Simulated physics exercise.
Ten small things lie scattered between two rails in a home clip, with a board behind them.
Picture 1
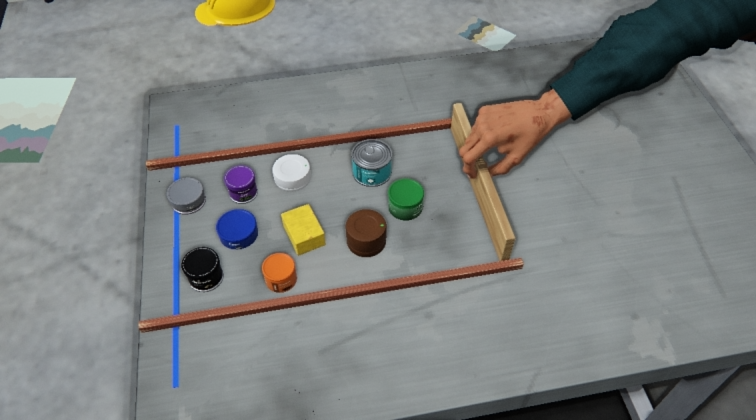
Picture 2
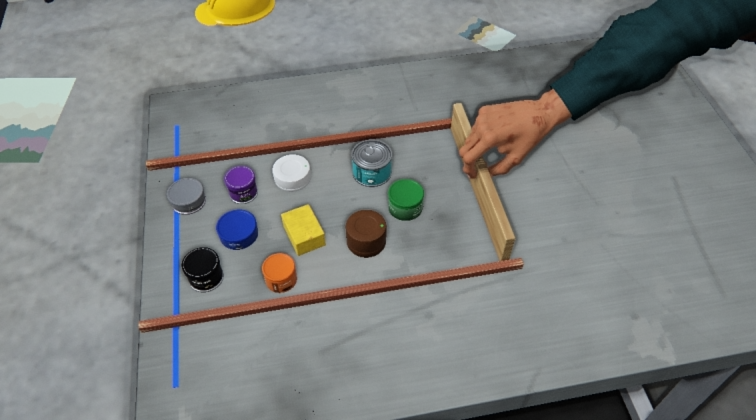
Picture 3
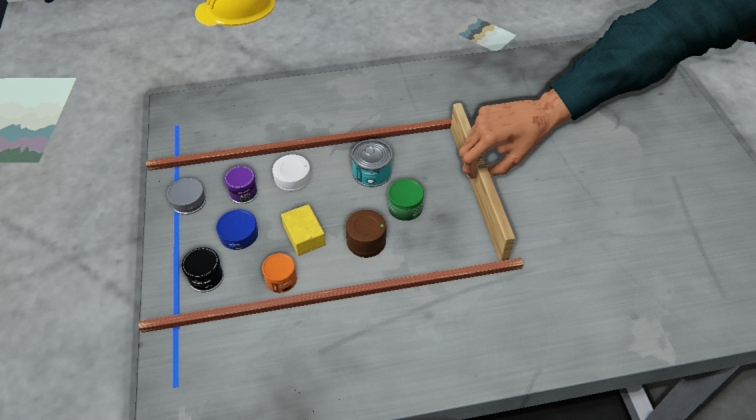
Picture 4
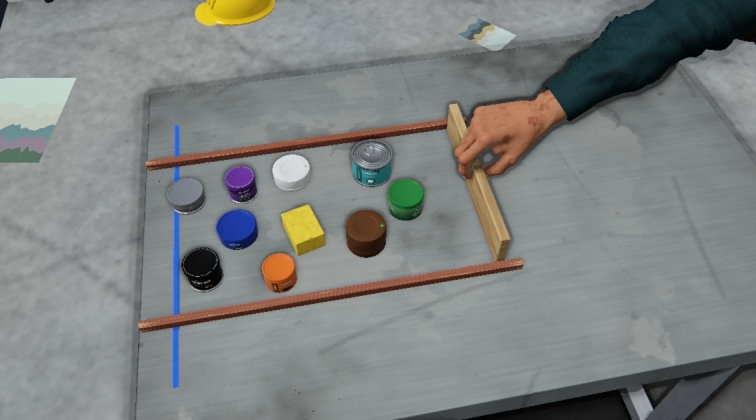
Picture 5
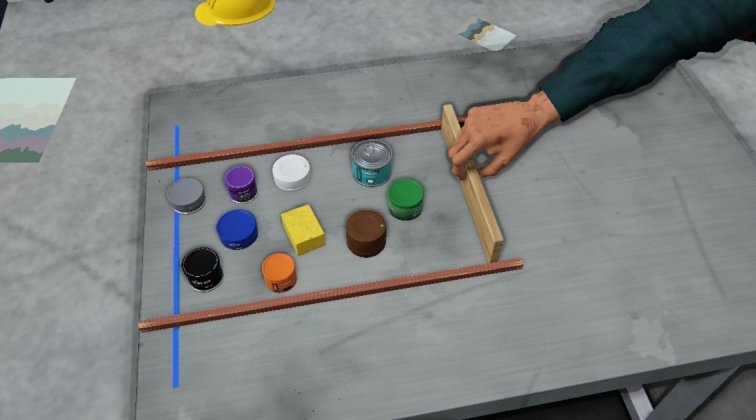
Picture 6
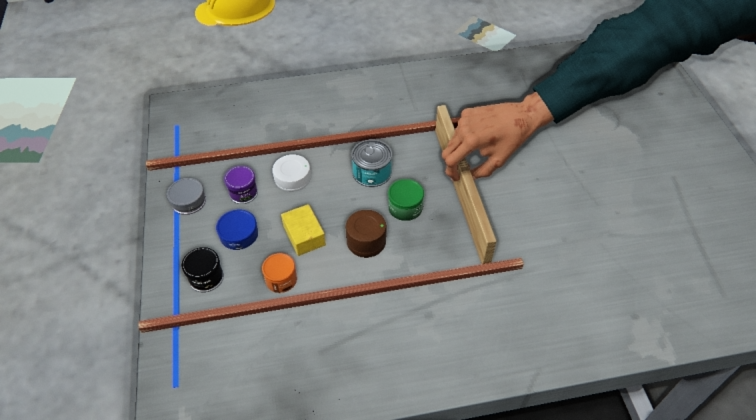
A hand gripping a wooden board slid it slightly to the left between two copper-coloured rails, while the colourful little pots and a yellow block scattered on the grey table stayed still.
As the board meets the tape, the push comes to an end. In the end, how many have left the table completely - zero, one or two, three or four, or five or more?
In the end, five or more have left it.
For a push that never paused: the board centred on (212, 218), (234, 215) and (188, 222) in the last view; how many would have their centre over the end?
By position: 2 / 0 / 5.
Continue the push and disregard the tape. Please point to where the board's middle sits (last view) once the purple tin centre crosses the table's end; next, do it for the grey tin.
The middle sits near (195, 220) for the first and near (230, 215) for the other.
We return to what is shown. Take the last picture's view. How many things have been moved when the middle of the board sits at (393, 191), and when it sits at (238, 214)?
First 2, then 10.
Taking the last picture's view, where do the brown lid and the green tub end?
Taking them in turn, first comes (152, 268), then (155, 234).
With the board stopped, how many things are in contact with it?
All in all, 4.
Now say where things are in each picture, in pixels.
Grey tin (187, 196); black pot (203, 270); blue tub (238, 229); board (480, 178); tape (176, 236), in the first frame.
Black pot (203, 270); orange tub (280, 273), in the second frame.
Blue tub (238, 230); green tub (406, 200), in the third frame.
Grey tin (187, 196); yellow block (303, 230), in the fourth frame.
Black pot (203, 270); board (469, 179), in the fifth frame.
Grey tin (187, 196); black pot (203, 270); blue tub (238, 230); board (462, 180); tape (176, 236), in the sixth frame.
A little later, none off yet; grey tin at rest near (187, 196); black pot at rest near (203, 270); blue tub at rest near (238, 230).
When it is over, the number that fall off is five or more; down, yellow block, white lid, purple tin, blue tub, black pot and grey tin.
